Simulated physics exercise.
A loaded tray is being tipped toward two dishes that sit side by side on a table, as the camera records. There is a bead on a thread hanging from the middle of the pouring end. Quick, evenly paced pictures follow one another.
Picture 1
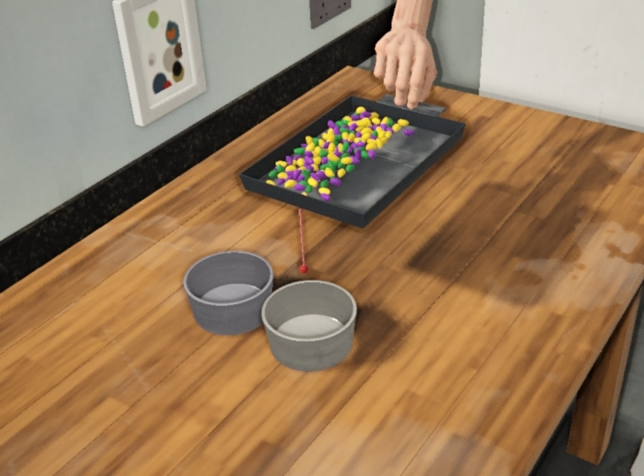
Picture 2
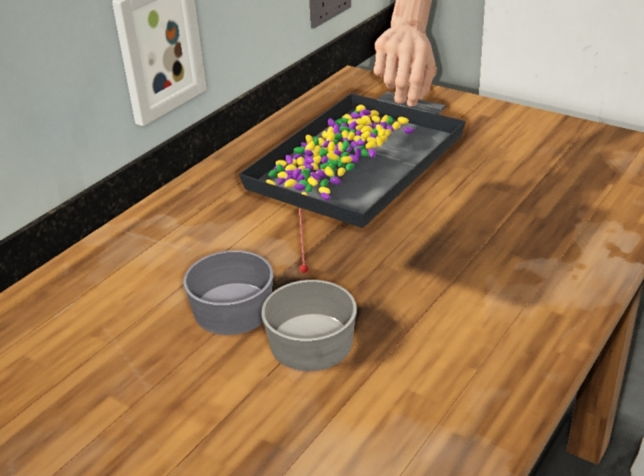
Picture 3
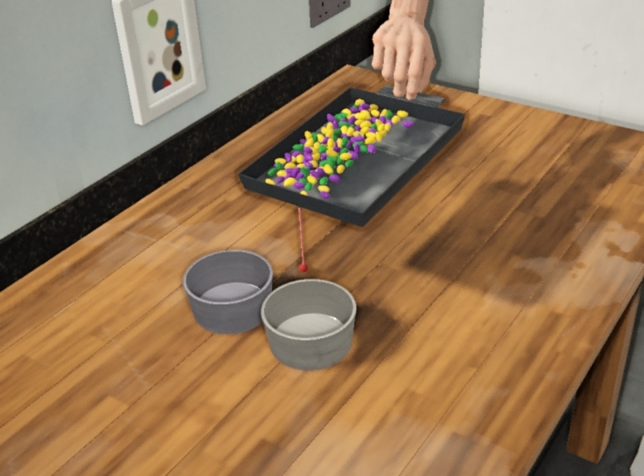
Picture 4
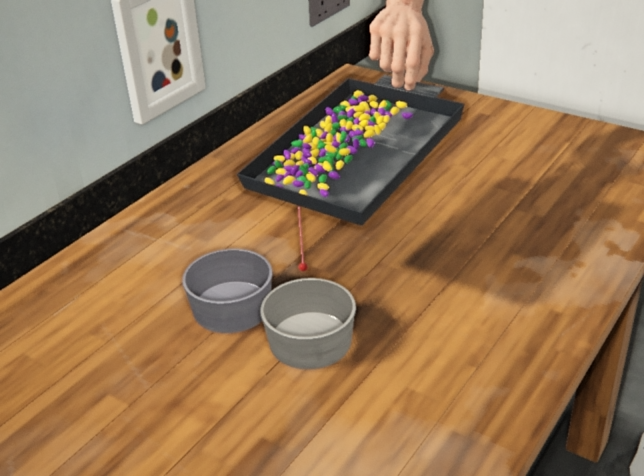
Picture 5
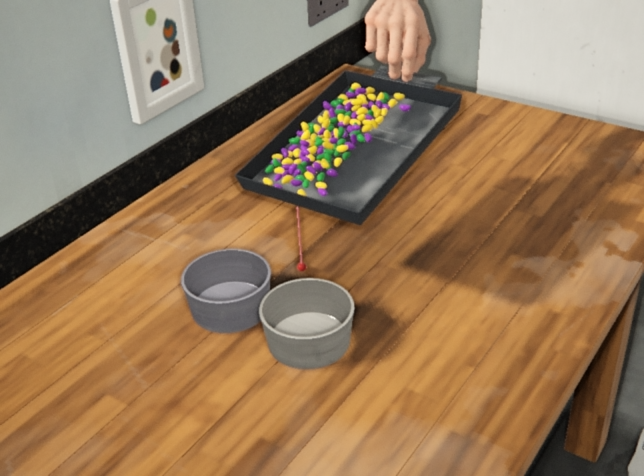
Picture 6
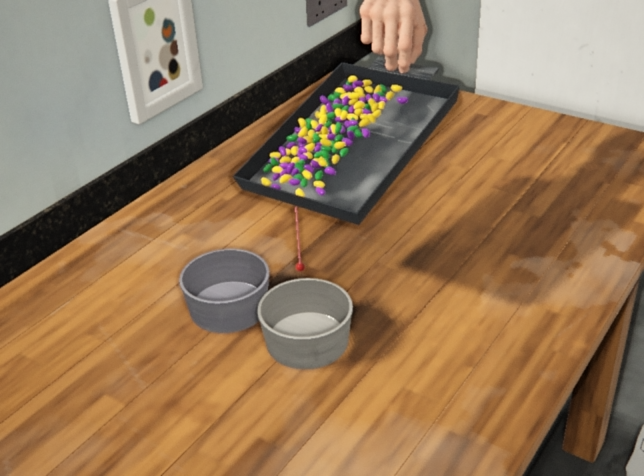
A hand slowly tilts a dark tray of colourful jelly beans above two small grey dishes.
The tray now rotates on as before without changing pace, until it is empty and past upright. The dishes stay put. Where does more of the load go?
More pours into the left one.
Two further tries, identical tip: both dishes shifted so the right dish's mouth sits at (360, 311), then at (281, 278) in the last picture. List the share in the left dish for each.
50% for the first placement, 0% for the second.
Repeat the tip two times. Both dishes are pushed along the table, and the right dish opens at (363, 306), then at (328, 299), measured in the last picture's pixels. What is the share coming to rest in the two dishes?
Estimate: 40 % first, 70 % second.
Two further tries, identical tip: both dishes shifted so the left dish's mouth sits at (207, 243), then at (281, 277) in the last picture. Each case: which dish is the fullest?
Try 1 - the dish at right, try 2 - the dish at left.
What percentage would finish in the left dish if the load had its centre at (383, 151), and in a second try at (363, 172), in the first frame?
Around 40 then around 30 per cent.
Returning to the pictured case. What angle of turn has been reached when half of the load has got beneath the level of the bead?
Around 100 degrees of turn.
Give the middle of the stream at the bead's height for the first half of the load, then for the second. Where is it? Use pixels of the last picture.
I'd place the first part at (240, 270) and the rest at (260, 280).
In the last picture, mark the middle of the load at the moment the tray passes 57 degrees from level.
Near the pixel (284, 151).
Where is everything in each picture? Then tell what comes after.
The first picture shows corners of the pouring end at (244, 174) and (363, 212), level; middle of the load at (339, 148), jelly beans; left dish at (202, 314); right dish at (283, 349); bead on its thread at (304, 269).
The second picture shows corners of the pouring end at (243, 173) and (362, 211), level; middle of the load at (339, 147).
The third picture shows corners of the pouring end at (243, 173) and (361, 211), tipped barely, lowest at the left corner; middle of the load at (338, 143).
The fourth picture shows corners of the pouring end at (241, 173) and (360, 210), tipped a little, lowest at the left corner; middle of the load at (337, 137).
The fifth picture shows corners of the pouring end at (239, 174) and (358, 210), tipped a little, lowest at the left corner; middle of the load at (335, 133).
The sixth picture shows corners of the pouring end at (237, 175) and (356, 210), tipped a little, lowest at the left corner; middle of the load at (335, 130); left dish at (198, 312); right dish at (279, 347).
Soon, tray tipped steeply; all on the tray.
A while on, tray tipped right over; most on the tray; a stray few in the right dish; a small part in the left dish; a stray few outside both; a small part in the air.
Towards the end, tray tipped past a quarter turn; about a quarter in the right dish; about half in the left dish; a small part outside both.
Finally, tray tipped past a quarter turn; about a quarter in the right dish; about half in the left dish; a small part outside both.
